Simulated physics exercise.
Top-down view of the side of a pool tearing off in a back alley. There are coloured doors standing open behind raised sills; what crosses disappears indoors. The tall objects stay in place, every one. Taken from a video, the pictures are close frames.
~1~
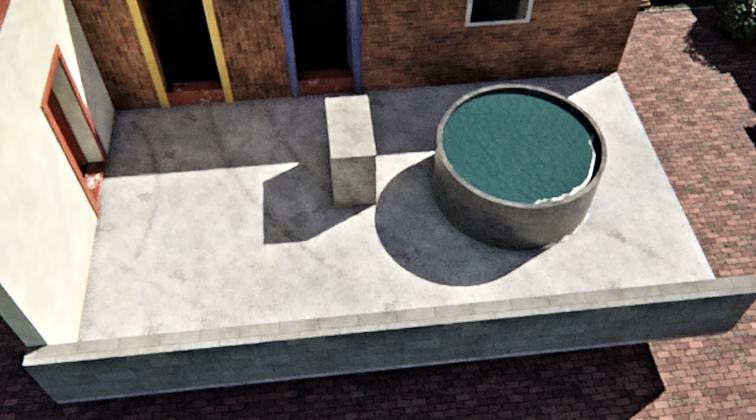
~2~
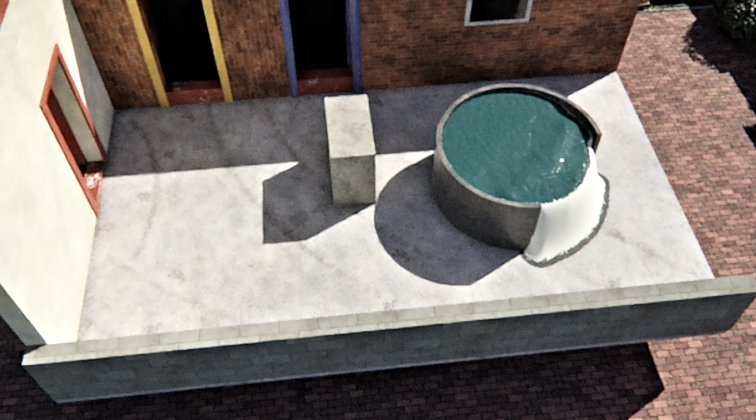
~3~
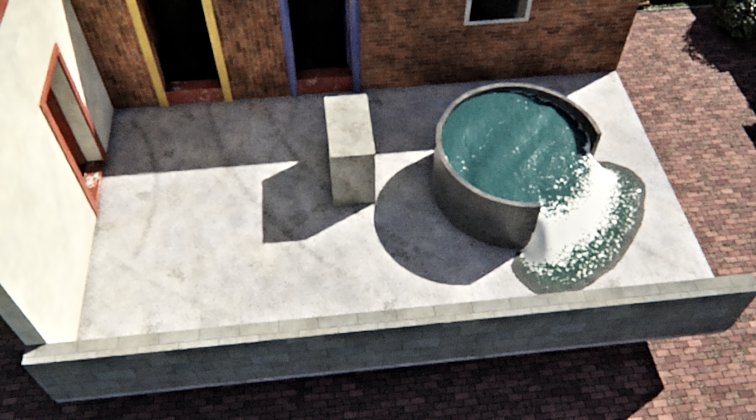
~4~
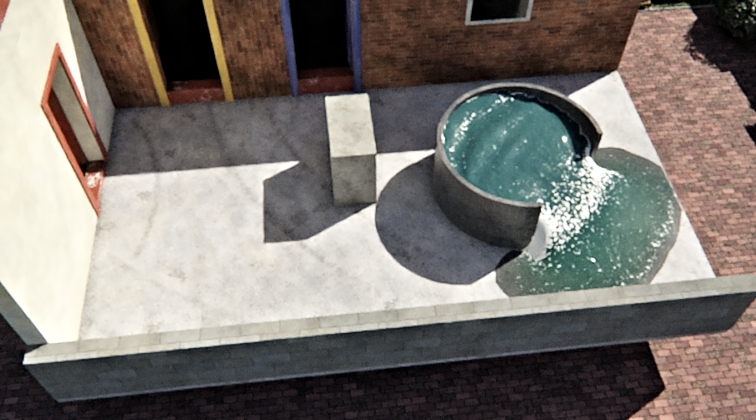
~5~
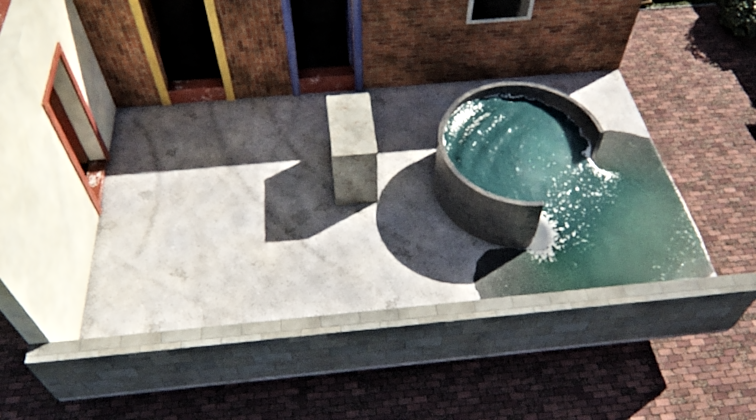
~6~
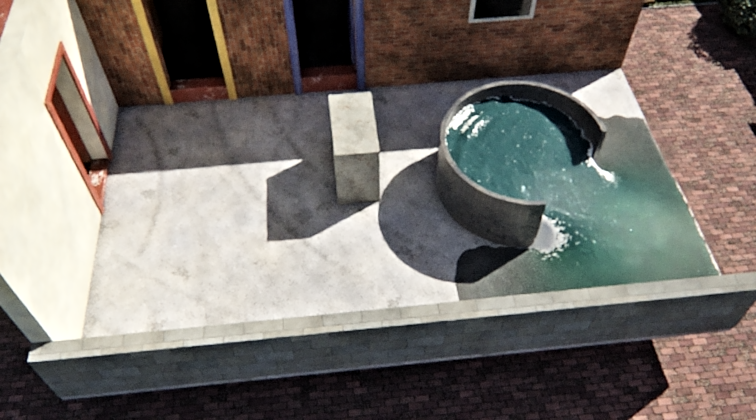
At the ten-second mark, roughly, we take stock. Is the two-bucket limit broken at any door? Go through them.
In order: The blue door does not pass two buckets; the red door does not pass two buckets; the yellow door does not pass two buckets.
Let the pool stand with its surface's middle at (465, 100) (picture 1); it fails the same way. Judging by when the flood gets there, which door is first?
The red-painted one comes first.
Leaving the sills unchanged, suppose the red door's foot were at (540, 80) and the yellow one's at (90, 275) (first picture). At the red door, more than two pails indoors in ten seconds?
I'd say the red door remains short of it.
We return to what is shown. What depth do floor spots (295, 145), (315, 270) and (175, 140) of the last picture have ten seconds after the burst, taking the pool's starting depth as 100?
Estimated readings in sequence: 0, 2, 4 percent.
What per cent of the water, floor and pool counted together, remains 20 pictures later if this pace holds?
Around 46 parts in a hundred.
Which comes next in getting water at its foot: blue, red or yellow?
The red-painted one.
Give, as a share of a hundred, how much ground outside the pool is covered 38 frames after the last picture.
I reckon around 55 %.
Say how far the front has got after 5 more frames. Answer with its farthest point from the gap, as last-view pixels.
Somewhere near (358, 340).
A moment on, water covers 15 % of the floor; the blue door not reached, the red door not reached, the yellow door not reached.
Next, water covers 25 % of the floor; the blue door not reached, the red door not reached, the yellow door not reached.
Then, water covers 40 % of the floor; the blue door not reached, the red door not reached, the yellow door not reached.
Later, water covers 55 % of the floor; the blue door not reached, the red door wet at the sill, nothing in, the yellow door not reached.
In the end, water covers 60 % of the floor; the blue door not reached, the red door wet at the sill, nothing in, the yellow door wet at the sill, nothing in.
